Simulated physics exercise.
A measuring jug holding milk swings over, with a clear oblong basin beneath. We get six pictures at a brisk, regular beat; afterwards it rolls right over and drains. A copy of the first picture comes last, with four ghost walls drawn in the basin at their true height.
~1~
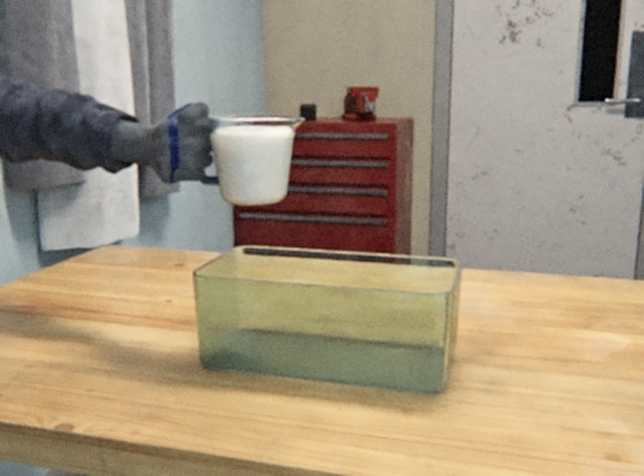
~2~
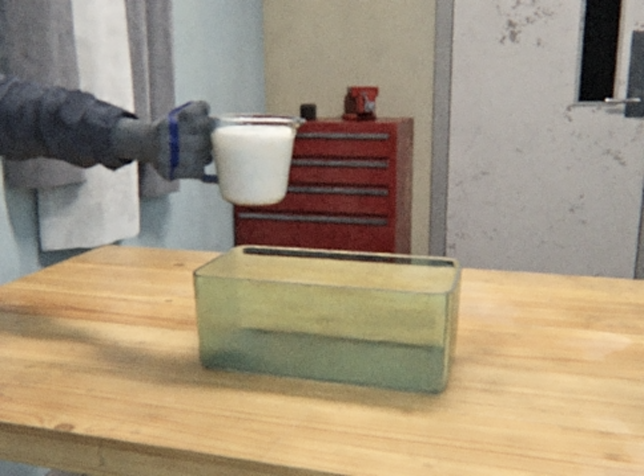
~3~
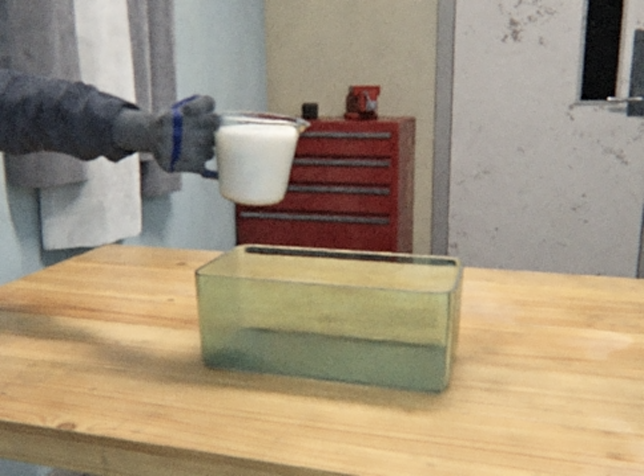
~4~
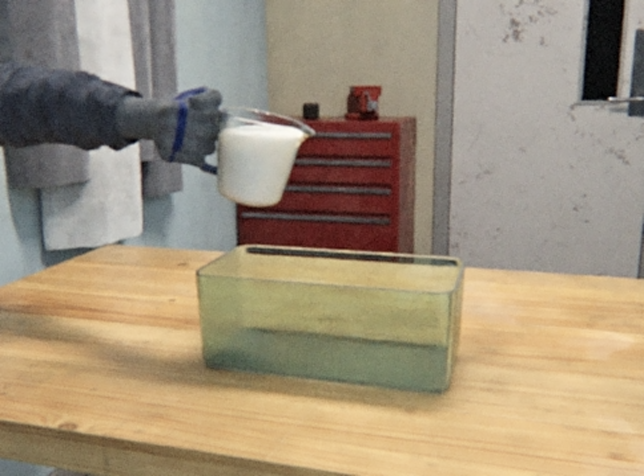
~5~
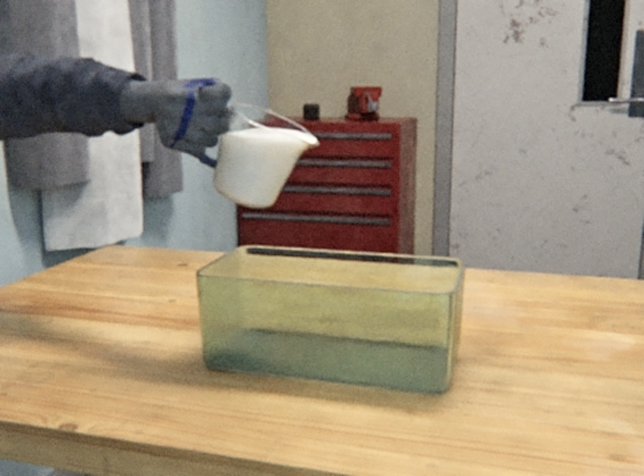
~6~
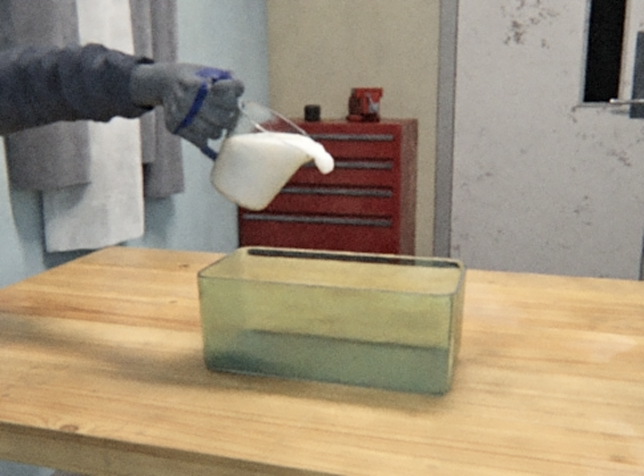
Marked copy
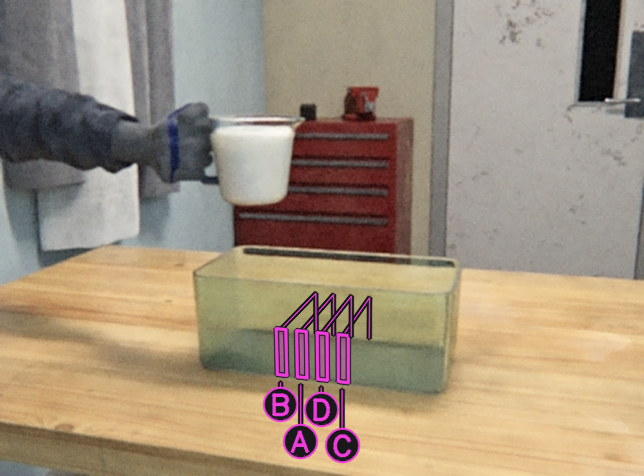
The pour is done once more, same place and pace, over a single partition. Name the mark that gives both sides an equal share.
Place C.
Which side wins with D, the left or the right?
The right side.
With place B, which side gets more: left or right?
The right side.
On the marked copy, A at (300, 384); B at (280, 382); C at (342, 389); D at (321, 387).
With A, about 3 % ends left of the wall and 96 % right of it.
With B, about 2 % ends left of the wall and 97 % right of it.
With C, about 59 % ends left of the wall and 41 % right of it.
With D, about 17 % ends left of the wall and 82 % right of it.
